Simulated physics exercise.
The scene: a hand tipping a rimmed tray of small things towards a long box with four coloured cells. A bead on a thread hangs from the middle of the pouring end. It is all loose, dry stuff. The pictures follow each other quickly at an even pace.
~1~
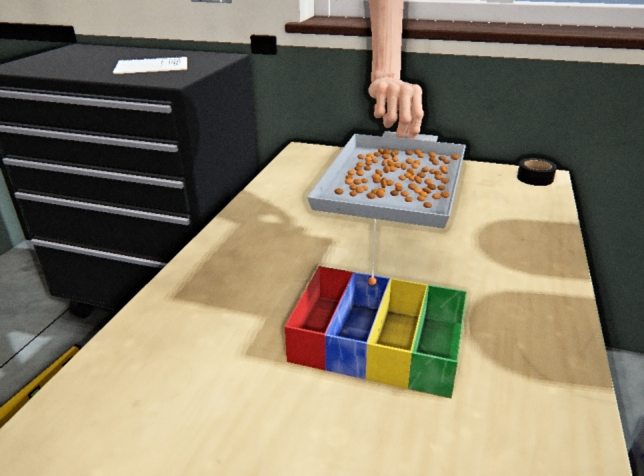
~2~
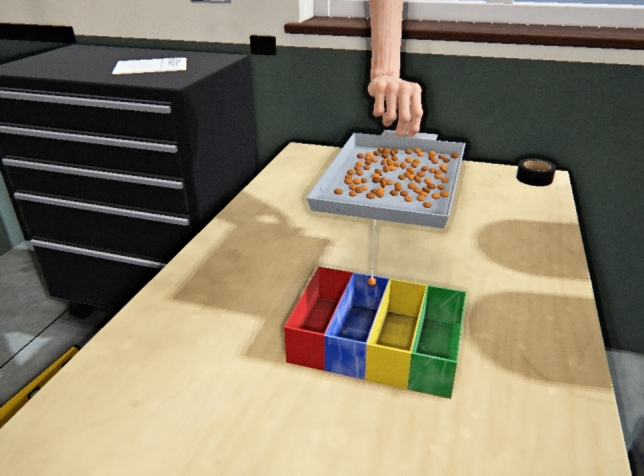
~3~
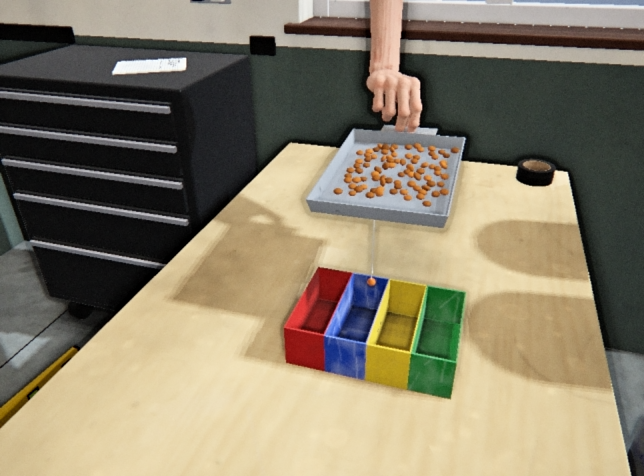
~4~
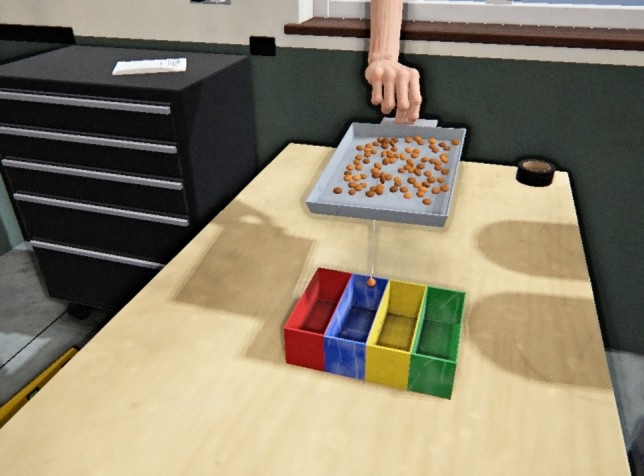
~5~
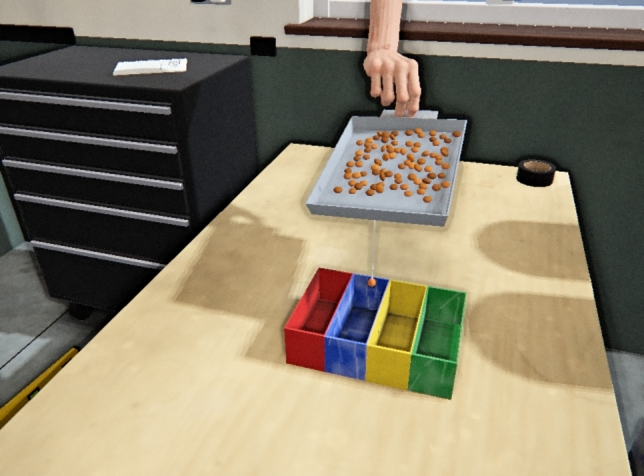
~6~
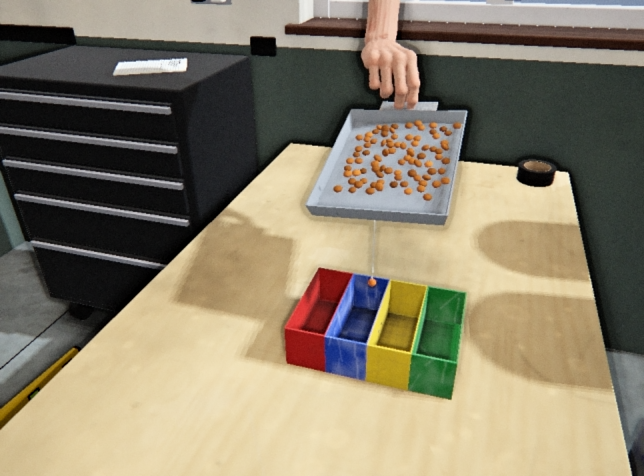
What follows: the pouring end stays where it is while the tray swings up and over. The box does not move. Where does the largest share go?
It favours the red compartment.
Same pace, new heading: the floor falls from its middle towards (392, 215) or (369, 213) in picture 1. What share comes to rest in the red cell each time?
First some 10, then 40 per cent.
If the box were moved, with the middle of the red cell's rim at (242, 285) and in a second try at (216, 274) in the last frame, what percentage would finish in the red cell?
About 0 and 0 per cent.
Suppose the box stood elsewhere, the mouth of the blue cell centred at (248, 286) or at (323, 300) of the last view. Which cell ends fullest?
First the green cell, then that blue cell.
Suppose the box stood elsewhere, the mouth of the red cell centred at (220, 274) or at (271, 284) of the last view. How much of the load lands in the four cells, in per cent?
Roughly 80 per cent, and 100 per cent.
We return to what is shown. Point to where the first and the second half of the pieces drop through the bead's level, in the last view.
First near (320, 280), later near (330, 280).
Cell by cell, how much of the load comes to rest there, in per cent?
About: Red cell 60, blue cell 20, yellow cell 0, green cell 0 per cent.
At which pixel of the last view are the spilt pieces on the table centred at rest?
Close to (258, 327).
Soon, tray tipped steeply; nearly all on the tray; a stray few falling or outside the box.
A while on, tray tipped right over; about two thirds on the tray; a small part in the red cell; a stray few in the blue cell; about a quarter falling or outside the box.
Towards the end, tray tipped past a quarter turn; about two thirds in the red cell; about a quarter in the blue cell; a stray few in the yellow cell; about a quarter falling or outside the box.
Finally, tray tipped past a quarter turn; about two thirds in the red cell; about a quarter in the blue cell; a stray few in the yellow cell; none in the green cell; about a quarter outside the box.
